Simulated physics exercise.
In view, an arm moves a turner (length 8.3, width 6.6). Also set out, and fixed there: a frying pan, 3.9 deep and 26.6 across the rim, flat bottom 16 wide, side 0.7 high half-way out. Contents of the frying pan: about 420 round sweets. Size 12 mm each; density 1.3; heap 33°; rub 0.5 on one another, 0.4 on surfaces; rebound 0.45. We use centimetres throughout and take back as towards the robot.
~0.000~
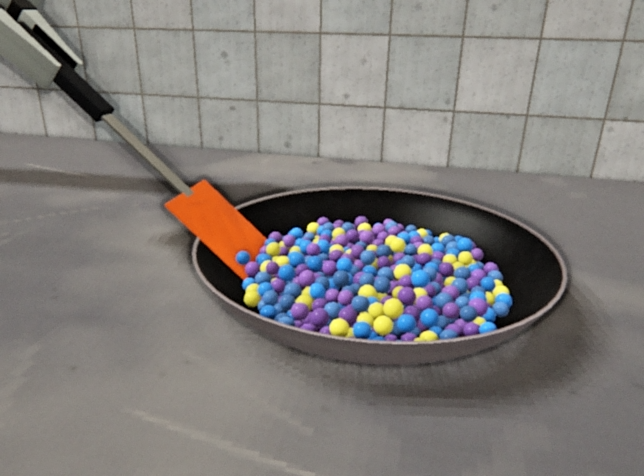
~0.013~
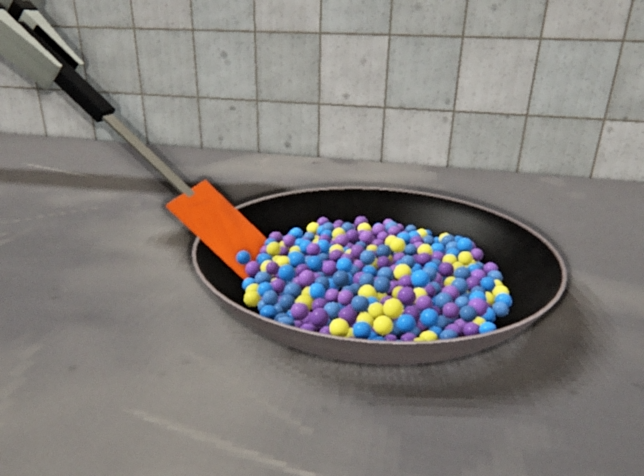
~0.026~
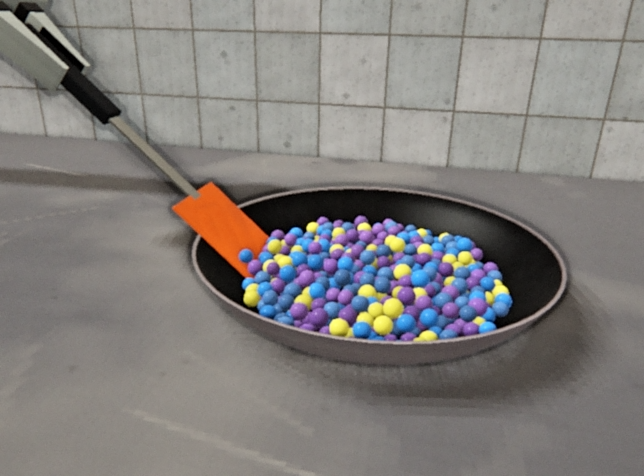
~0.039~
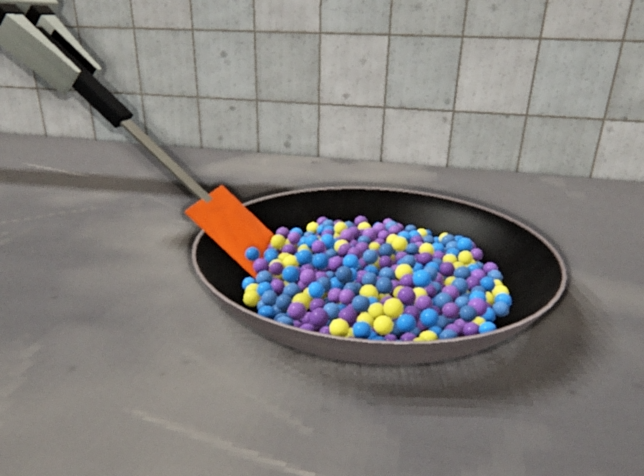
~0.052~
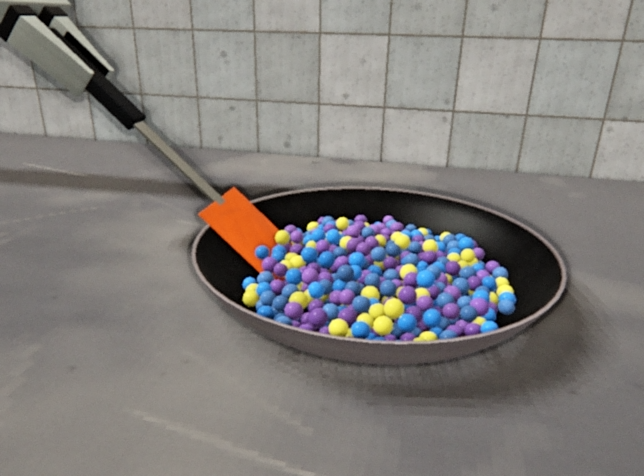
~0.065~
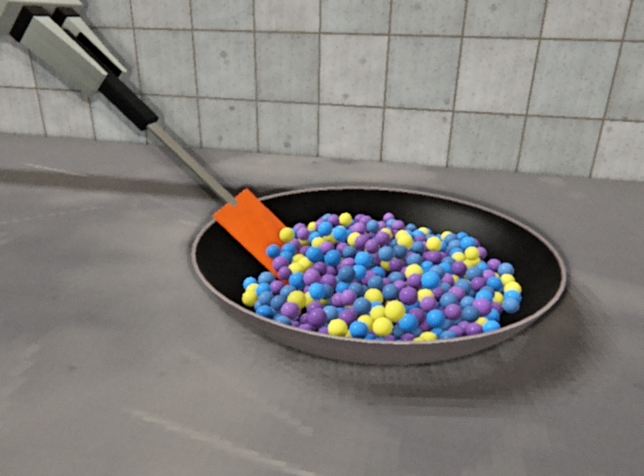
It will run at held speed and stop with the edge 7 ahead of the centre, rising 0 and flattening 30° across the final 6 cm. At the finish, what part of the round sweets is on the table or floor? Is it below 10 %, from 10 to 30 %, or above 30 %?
Below 10 %.
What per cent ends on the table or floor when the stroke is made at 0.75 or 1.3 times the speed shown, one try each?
About 0 and 0 per cent.
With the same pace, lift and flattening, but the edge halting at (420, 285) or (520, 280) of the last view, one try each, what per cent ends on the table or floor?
I'd say roughly 0 per cent, then roughly 15 per cent.
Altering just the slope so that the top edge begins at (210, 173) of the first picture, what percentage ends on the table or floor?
Roughly 0 percent ends on the table or floor.
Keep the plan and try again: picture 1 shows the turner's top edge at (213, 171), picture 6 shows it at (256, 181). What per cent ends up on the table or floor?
0 %.
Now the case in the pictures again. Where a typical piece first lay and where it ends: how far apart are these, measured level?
It comes to some 3 cm.
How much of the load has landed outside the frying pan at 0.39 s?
Close to 0 per cent of the load.
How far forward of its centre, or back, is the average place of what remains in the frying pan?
About 4.0 centimetres ahead.
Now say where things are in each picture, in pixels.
In the first frame, the turner top edge at (186, 192), sloping 42°; upper third of the load around (371, 266), from x 245 to 505, top at y 225; 416 in the frying pan.
In the second frame, the turner top edge at (187, 192), sloping 42°; upper third of the load around (370, 266), from x 245 to 505, top at y 225.
In the third frame, the turner top edge at (193, 194), sloping 42°; upper third of the load around (366, 263), from x 245 to 505, top at y 225.
In the fourth frame, the turner top edge at (205, 198), sloping 42°; upper third of the load around (359, 260), from x 250 to 505, top at y 225.
In the fifth frame, the turner top edge at (218, 200), sloping 42°; upper third of the load around (362, 260), from x 250 to 505, top at y 220.
In the sixth frame, the turner top edge at (231, 201), sloping 42°; upper third of the load around (363, 259), from x 250 to 515, top at y 220; 416 in the frying pan.
After 0.11 s, sloping 42°, highest piece 6 above the table; 416 in the frying pan.
After 0.16 s, sloping 31°, highest piece 6 above the table; 416 in the frying pan.
After 0.39 s, sloping 12°, highest piece 5 above the table; 409 in the frying pan, 7 on the table or floor.
After 1.44 s, sloping 12°, highest piece 5 above the table; 409 in the frying pan, 7 on the table or floor.
In the end, 409 in the frying pan, 7 on the table or floor. That is 2 % on the table or floor.
